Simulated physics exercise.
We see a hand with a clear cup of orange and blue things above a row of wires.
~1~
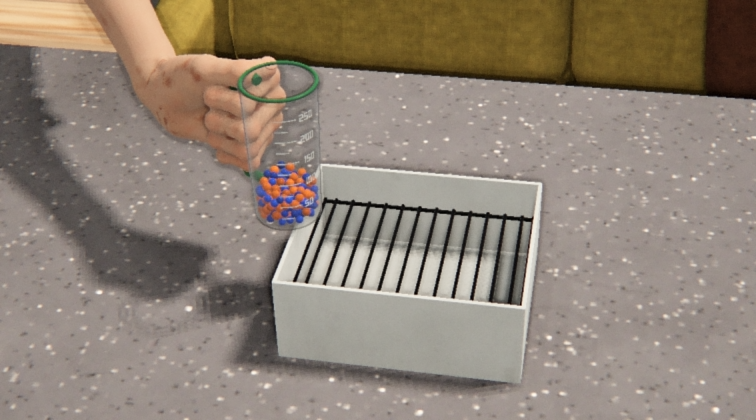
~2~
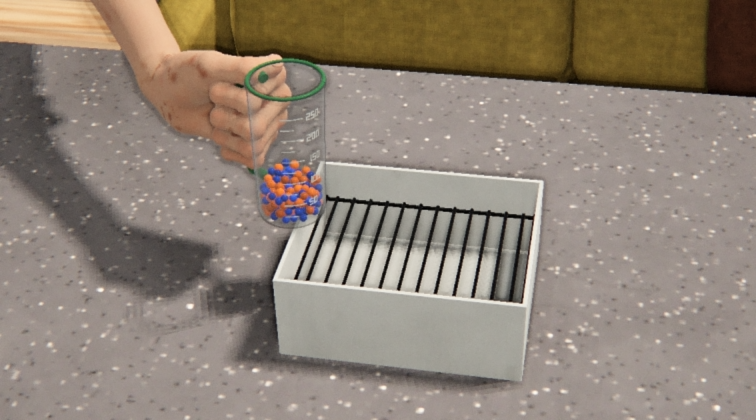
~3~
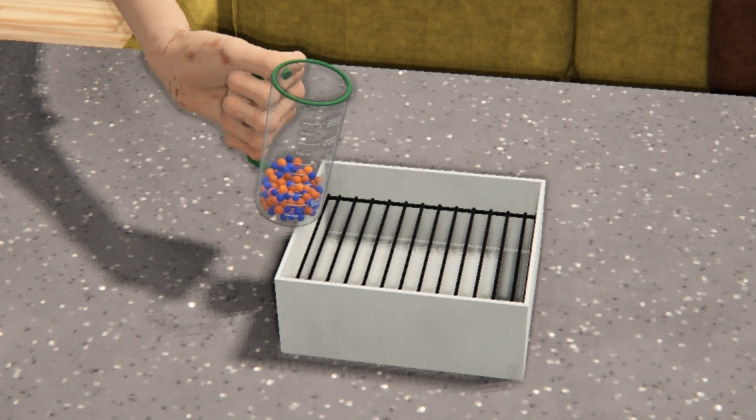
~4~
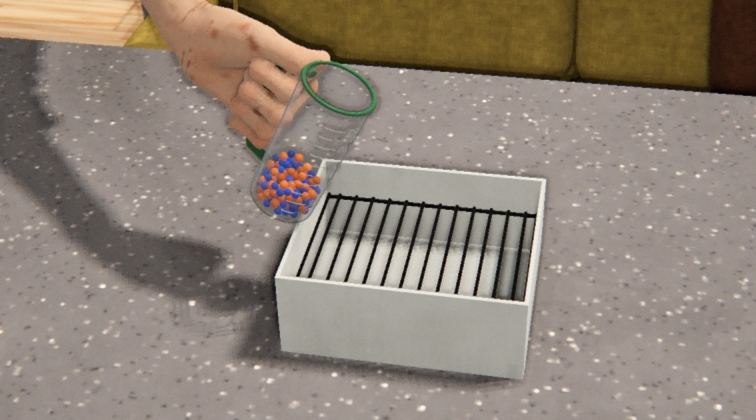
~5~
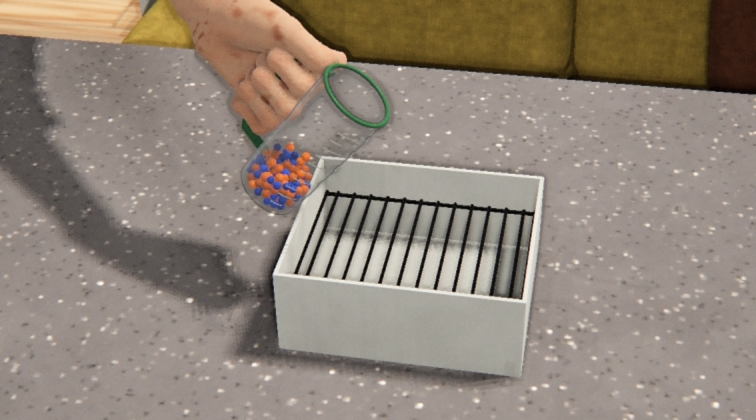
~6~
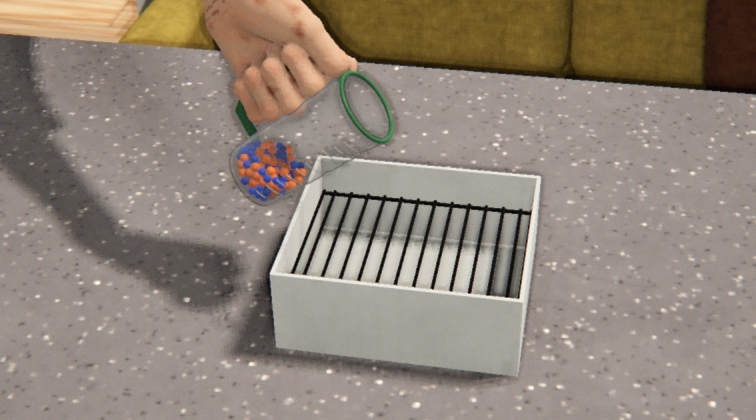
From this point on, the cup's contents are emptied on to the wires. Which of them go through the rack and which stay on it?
In the end the orange ones go through, the blue ones go through.
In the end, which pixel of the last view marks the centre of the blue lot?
My estimate for where it settles is about (454, 294).
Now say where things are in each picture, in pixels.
The first picture shows cup at (284, 148), upright; rack at (495, 272), 14 wires across; orange marbles at (280, 194), narrower than the gaps; blue round beads at (288, 193), narrower than the gaps.
The second picture shows cup at (289, 146), upright; blue ones at (292, 191).
The third picture shows cup at (300, 146), tipped 12°; orange ones at (284, 188).
The fourth picture shows cup at (309, 145), tipped 26°; blue ones at (290, 184).
The fifth picture shows cup at (312, 143), tipped 39°; orange ones at (274, 173).
The sixth picture shows cup at (309, 142), tipped 52°; rack at (494, 265); orange ones at (269, 175); blue ones at (270, 167).
Then, 0.38 s past the last view, orange ones, all in the cup; blue ones, all in the cup.
Then, 0.78 s past the last view, orange ones, all in the cup; blue ones, all in the cup.
Then, 1.26 s past the last view, orange ones, about a quarter on or over the wires, most under the rack; blue ones, about a quarter on or over the wires, about two thirds under the rack.
Finally, orange ones, all under the rack; blue ones, all under the rack.
